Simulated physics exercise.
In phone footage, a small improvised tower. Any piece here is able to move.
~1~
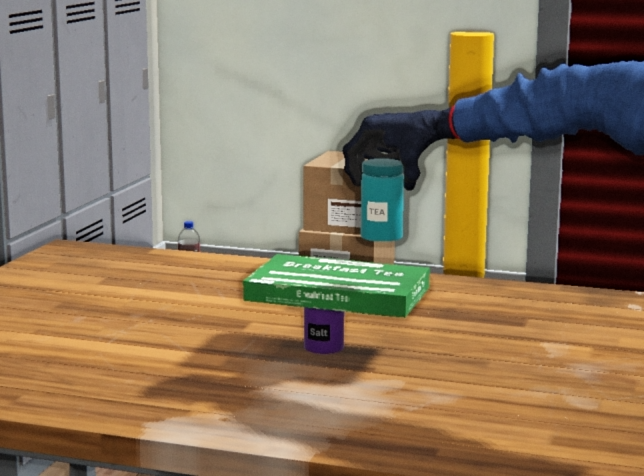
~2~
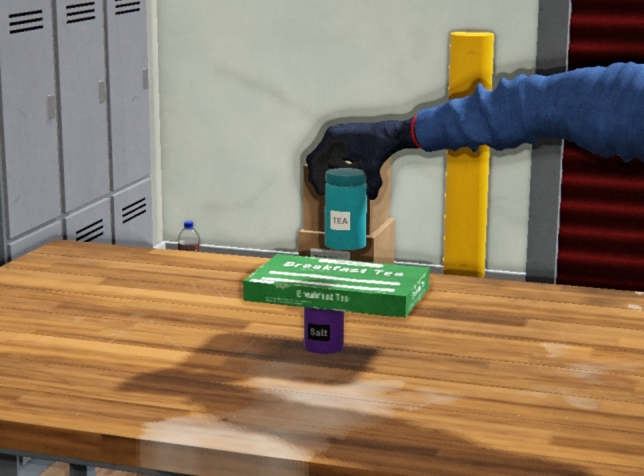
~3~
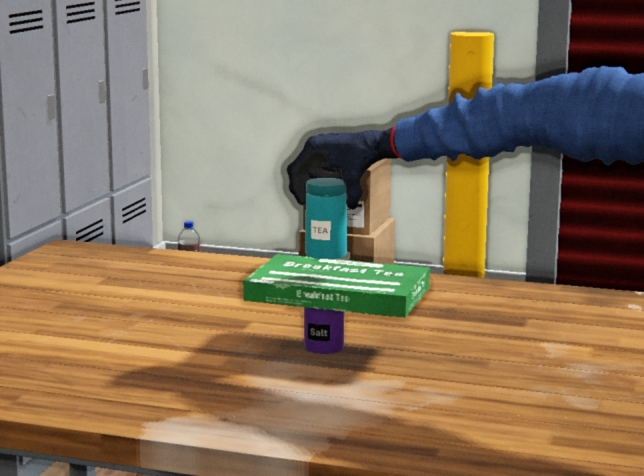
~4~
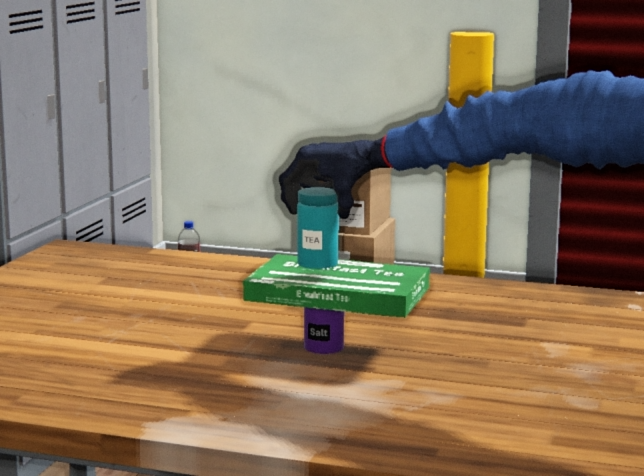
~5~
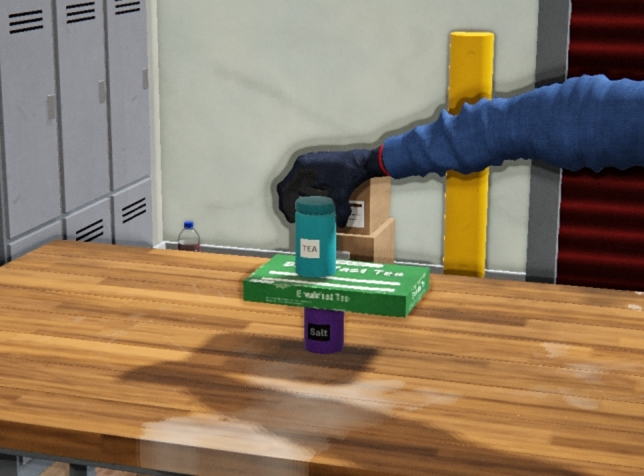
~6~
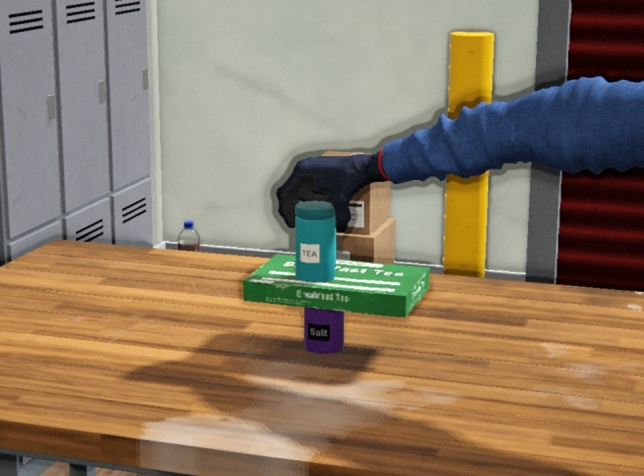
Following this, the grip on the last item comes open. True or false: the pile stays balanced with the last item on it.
True.
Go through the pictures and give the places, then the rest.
The first picture shows still above its spot; turquoise jar (382, 200); purple jar (324, 321).
The second picture shows still above its spot; turquoise jar (346, 209); purple jar (324, 321).
The third picture shows still above its spot; turquoise jar (326, 218); purple jar (324, 321).
The fourth picture shows still above its spot; turquoise jar (318, 228); purple jar (324, 321).
The fifth picture shows still above its spot; turquoise jar (316, 236); purple jar (324, 321).
The sixth picture shows set down, still held; turquoise jar (315, 242); purple jar (324, 321).
Then, 0.20 s on from there, no change.
Then, 0.50 s on from there, turquoise jar resting near (315, 242).
In the end, all 3 unmoved. At the end, from the last picture's camera, turquoise jar near (315, 242). The stack keeps its balance.
